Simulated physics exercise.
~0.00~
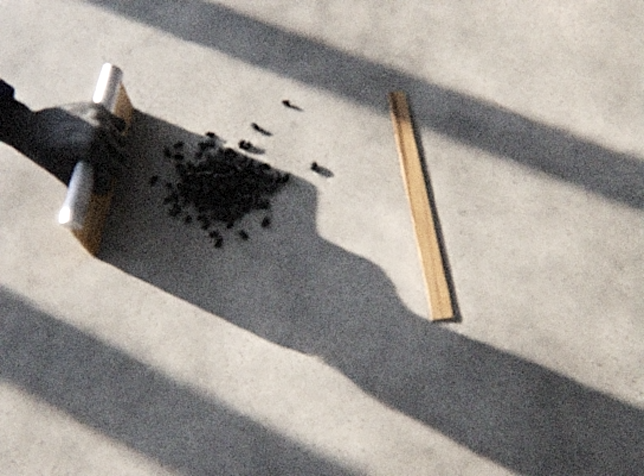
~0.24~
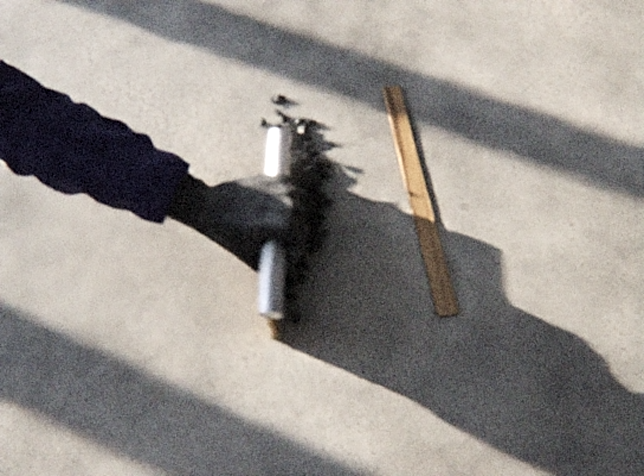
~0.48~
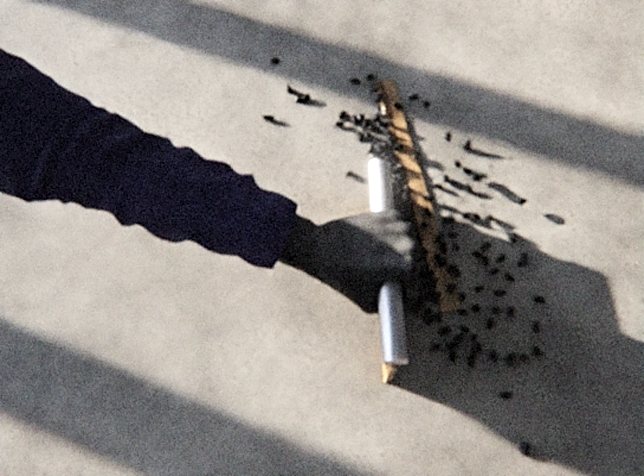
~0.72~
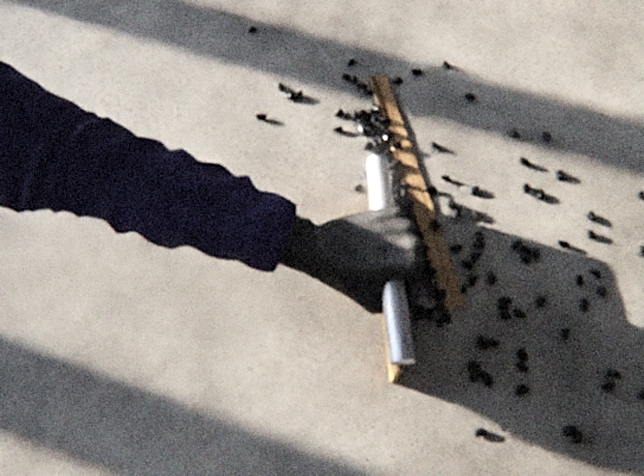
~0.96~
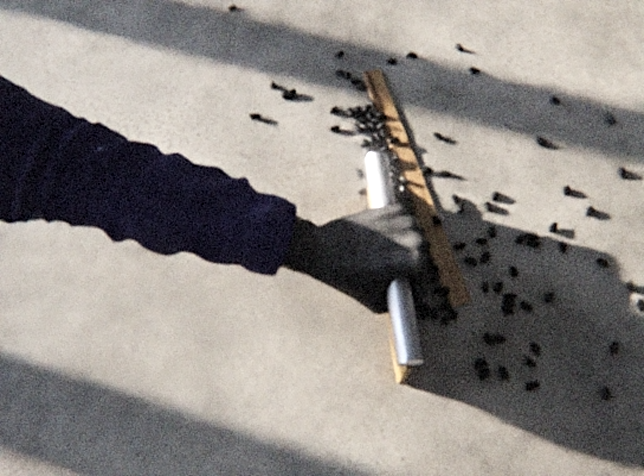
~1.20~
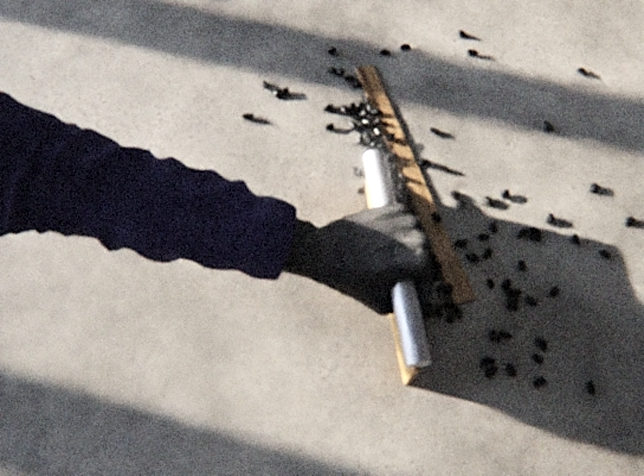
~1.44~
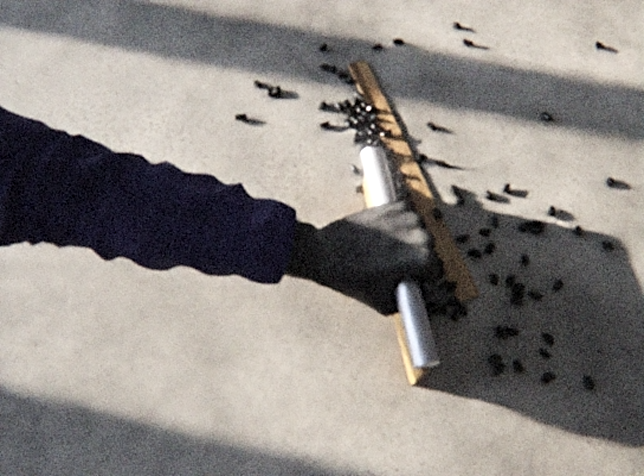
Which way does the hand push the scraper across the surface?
The hand pushes the scraper to the right, toward the wooden strip.
